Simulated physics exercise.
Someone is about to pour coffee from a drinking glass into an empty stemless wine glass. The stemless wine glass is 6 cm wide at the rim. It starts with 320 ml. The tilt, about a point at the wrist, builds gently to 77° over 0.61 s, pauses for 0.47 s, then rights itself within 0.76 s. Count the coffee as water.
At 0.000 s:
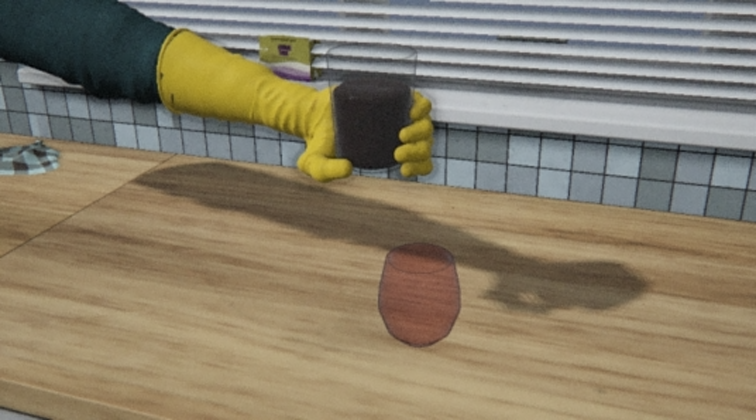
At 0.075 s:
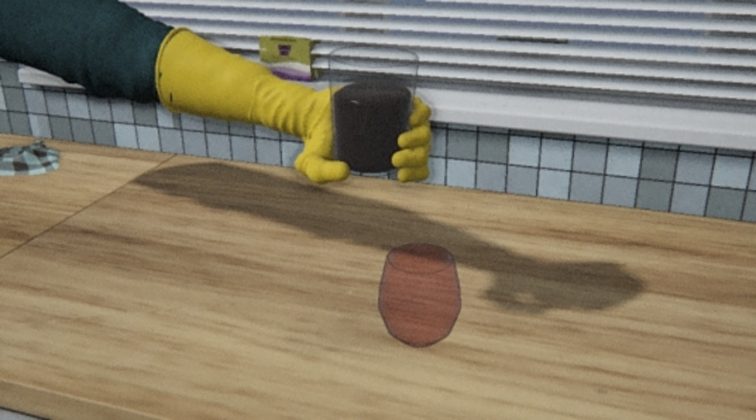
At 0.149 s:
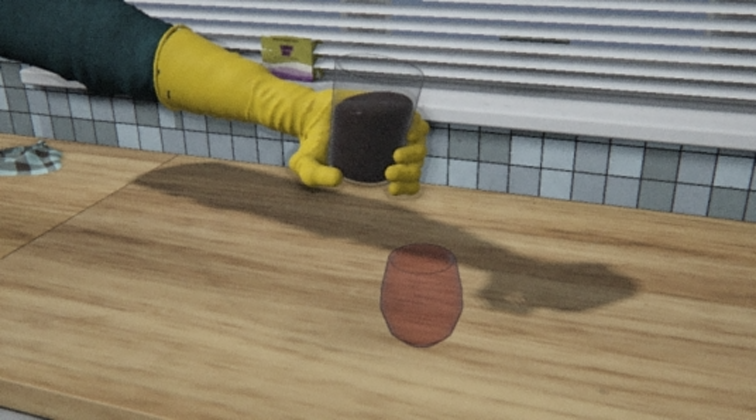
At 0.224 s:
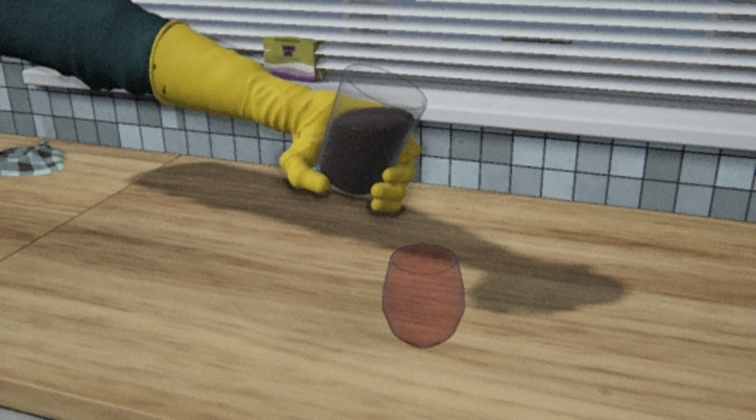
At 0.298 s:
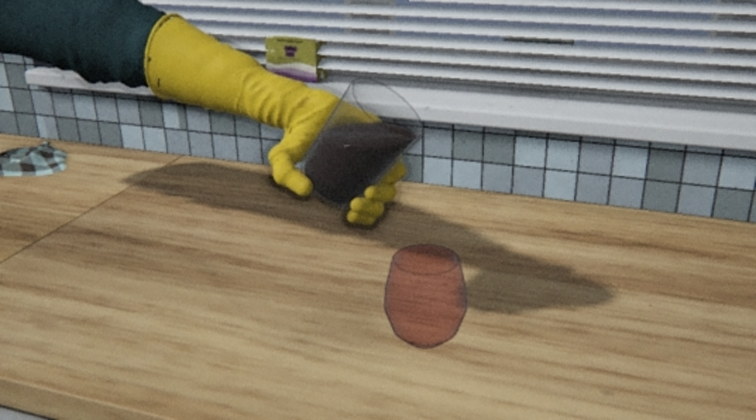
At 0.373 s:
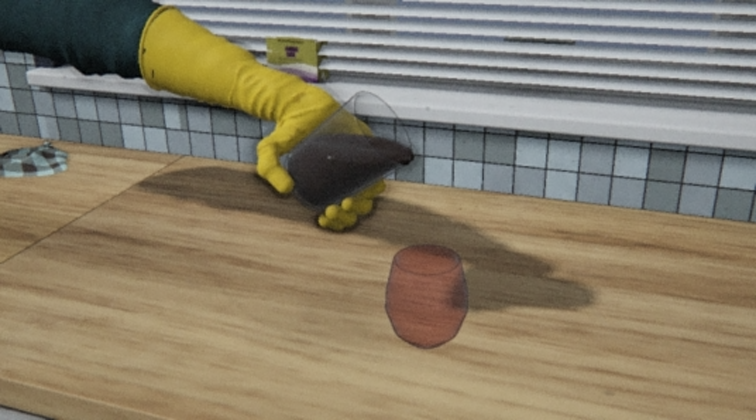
A wooden kitchen counter is seen from slightly above, backed by small grey-blue tiles and white blinds. A dark-sleeved arm in a yellow rubber glove reaches from the upper left, holding a clear glass of dark coffee behind a reddish, see-through stemless glass. The hand lowers slightly and tilts the glass rightward, slowly then further, until coffee reaches its lip, while the view drifts very slightly left.
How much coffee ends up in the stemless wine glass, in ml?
About 210 ml.
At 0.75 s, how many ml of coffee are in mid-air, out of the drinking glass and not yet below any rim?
About 50 ml.
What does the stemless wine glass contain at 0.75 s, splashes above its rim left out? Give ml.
Close to 60 ml.
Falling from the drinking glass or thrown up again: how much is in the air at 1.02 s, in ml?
Close to 25 ml.
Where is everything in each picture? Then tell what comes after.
In the first frame, tilt 0°; pouring edge (414, 57); surface from (352, 83) to (401, 87); the stemless wine glass's rim runs from (389, 255) to (451, 265).
In the second frame, tilt 3°; pouring edge (416, 64); surface from (351, 88) to (401, 91).
In the third frame, tilt 11°; pouring edge (421, 82); surface from (350, 101) to (403, 101).
In the fourth frame, tilt 23°; pouring edge (423, 108); surface from (342, 121) to (409, 117).
In the fifth frame, tilt 37°; pouring edge (419, 138); surface from (324, 138) to (405, 135).
In the sixth frame, tilt 52°; pouring edge (407, 163); surface from (303, 146) to (399, 149); 1 per cent is over the edge.
After 0.75 s the tilt is 77° and the stemless wine glass has 55 ml, the drinking glass 215 ml, and 5 ml is on the work surface.
After 1.02 s the tilt is 77° and the stemless wine glass has 165 ml, the drinking glass 130 ml, and 5 ml is on the work surface.
After 1.30 s the tilt is 62° and the stemless wine glass has 205 ml, the drinking glass 110 ml, and 5 ml is on the work surface.
After 1.61 s the tilt is 16° and the stemless wine glass has 210 ml, the drinking glass 110 ml, and 5 ml is on the work surface.
In the end the stemless wine glass has 210 ml, the drinking glass 110 ml, and 5 ml is on the work surface.
